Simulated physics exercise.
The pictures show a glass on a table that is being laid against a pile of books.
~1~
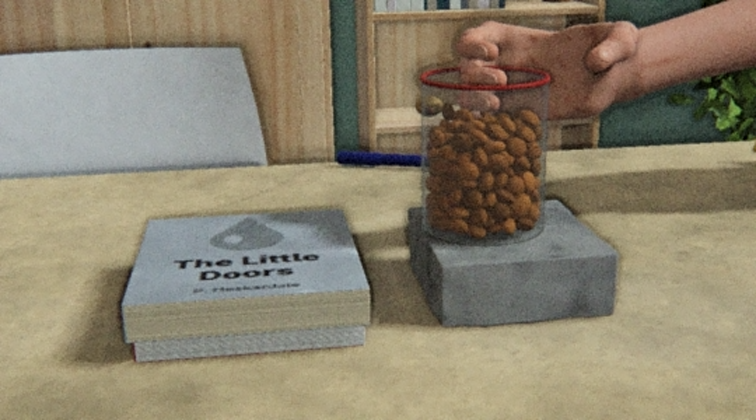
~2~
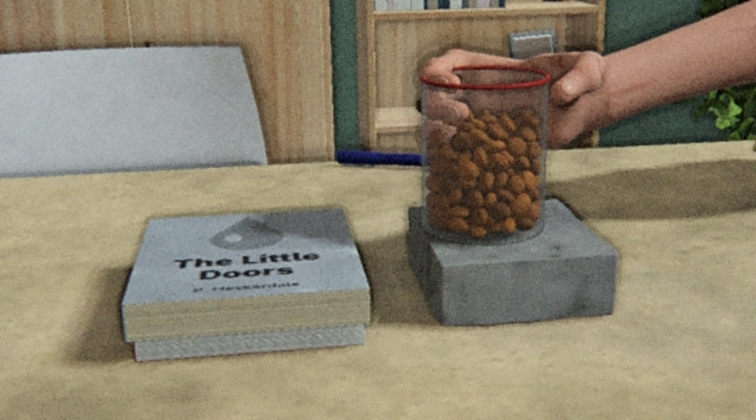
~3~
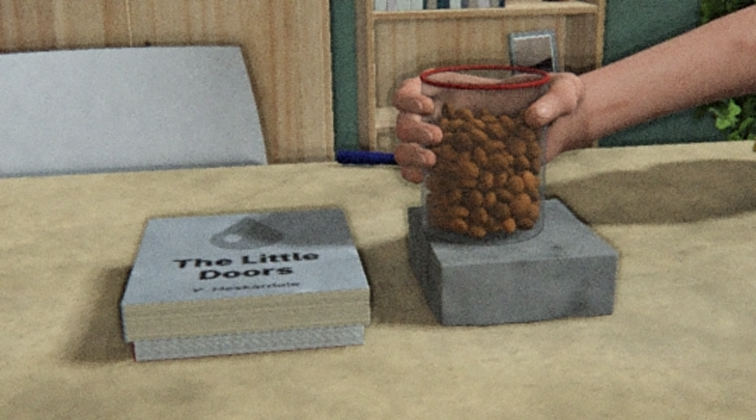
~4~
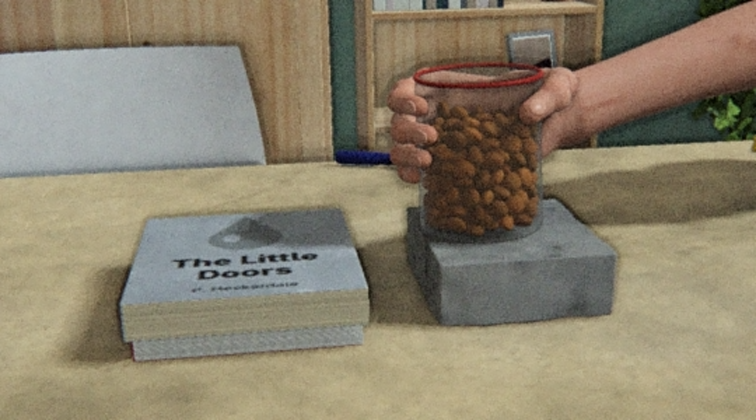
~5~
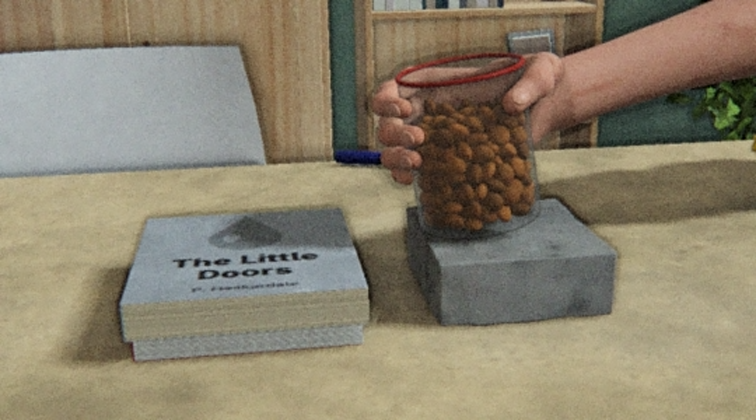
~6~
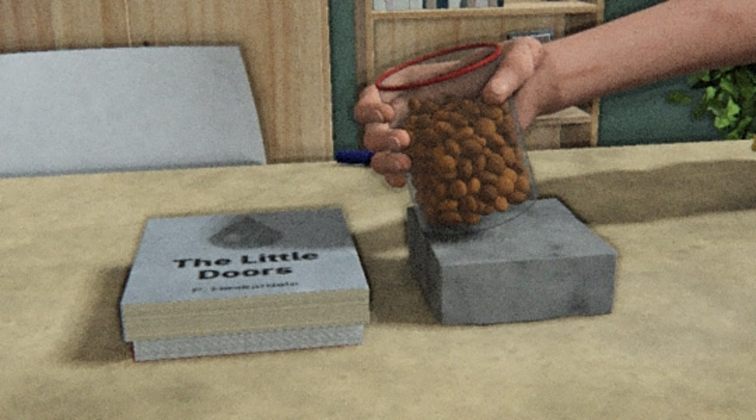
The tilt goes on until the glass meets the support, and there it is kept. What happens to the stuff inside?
The filling starts tumbling out.
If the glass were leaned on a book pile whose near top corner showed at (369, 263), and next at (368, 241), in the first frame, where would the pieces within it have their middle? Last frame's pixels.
First near (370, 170), then near (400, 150).
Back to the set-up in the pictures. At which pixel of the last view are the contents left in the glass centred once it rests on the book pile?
Close to (350, 198).
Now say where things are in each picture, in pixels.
The first frame shows glass near (484, 153), three quarters full of bits of cat kibble; book pile near (248, 267), its top below the glass's foot.
The second frame shows glass near (484, 152), upright; rim near (424, 80); top of the contents near (490, 136).
The third frame shows glass near (483, 152), upright; rim near (424, 80); book pile near (248, 267).
The fourth frame shows glass near (479, 150), leaning 2°; rim near (417, 80); top of the contents near (485, 134).
The fifth frame shows glass near (470, 144), leaning 9°; rim near (399, 81); book pile near (247, 266).
The sixth frame shows glass near (458, 139), leaning 16°; rim near (379, 86); book pile near (247, 266), its top below the glass's foot.
Then, 0.72 s on from there, the glass leans 55°; everything is still inside.
Then, 1.35 s on from there, the glass leans 89°; everything is still inside.
Then, 1.89 s on from there, the glass rests on the book pile at 96°; a small part of the bits of cat kibble out of it.
In the end, the glass rests on the book pile at 96°; a small part of the bits of cat kibble out of it.
